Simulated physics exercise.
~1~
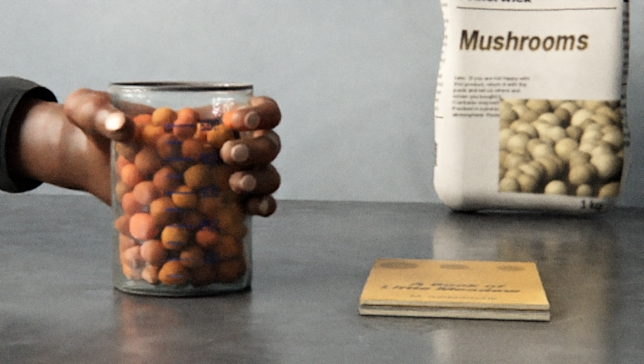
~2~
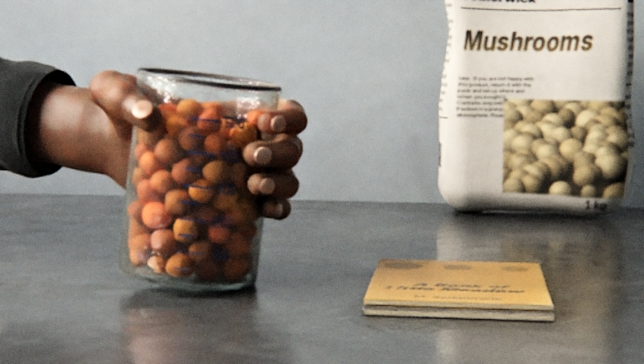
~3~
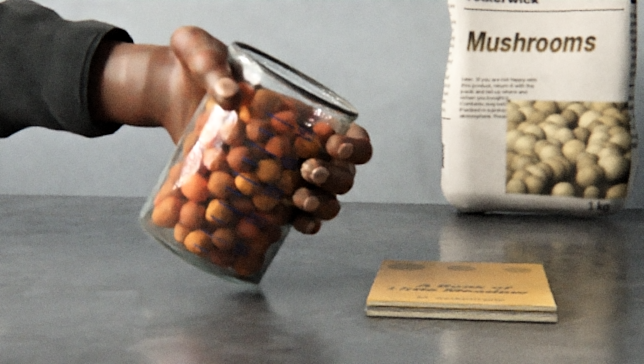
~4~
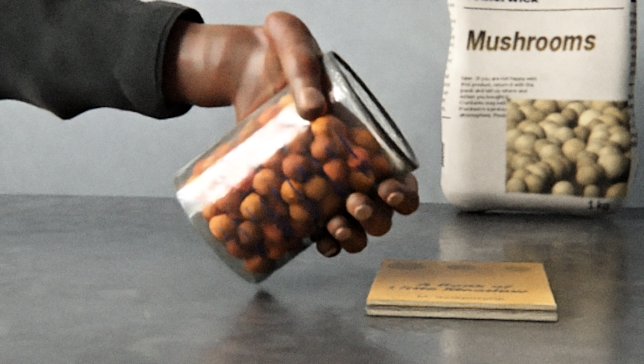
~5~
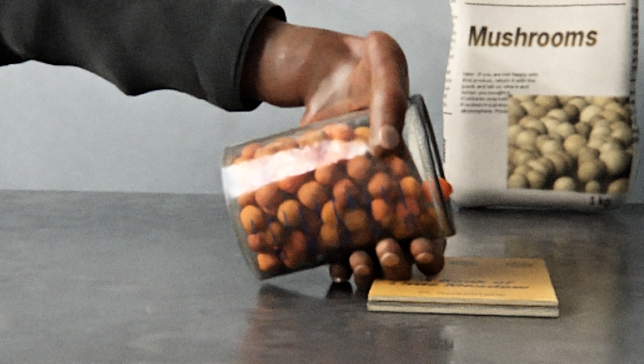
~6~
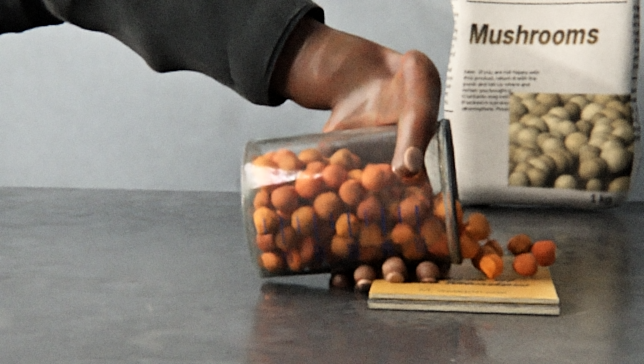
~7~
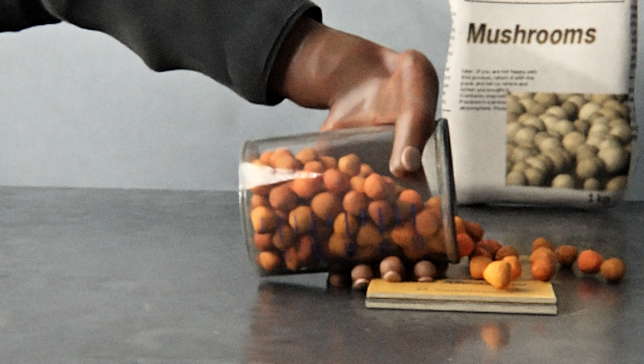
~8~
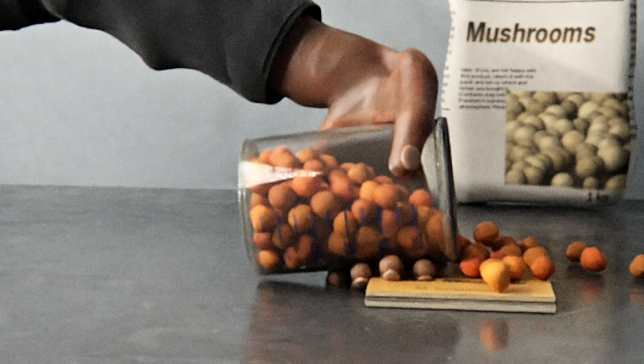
A dark-skinned hand in a black sleeve grips a clear glass beaker full of orange and brown balls at the left of a dark grey counter, viewed from the side by a slightly swaying camera. A thin yellow book pile lies to the right, with a white bag labelled Mushrooms behind it. The hand lifts the beaker a little, tilts it rightward and lowers it nearly flat against the books. A few balls slip from the mouth, then more tumble across the books and counter. The beaker ends resting on its side, still held, with most balls inside.
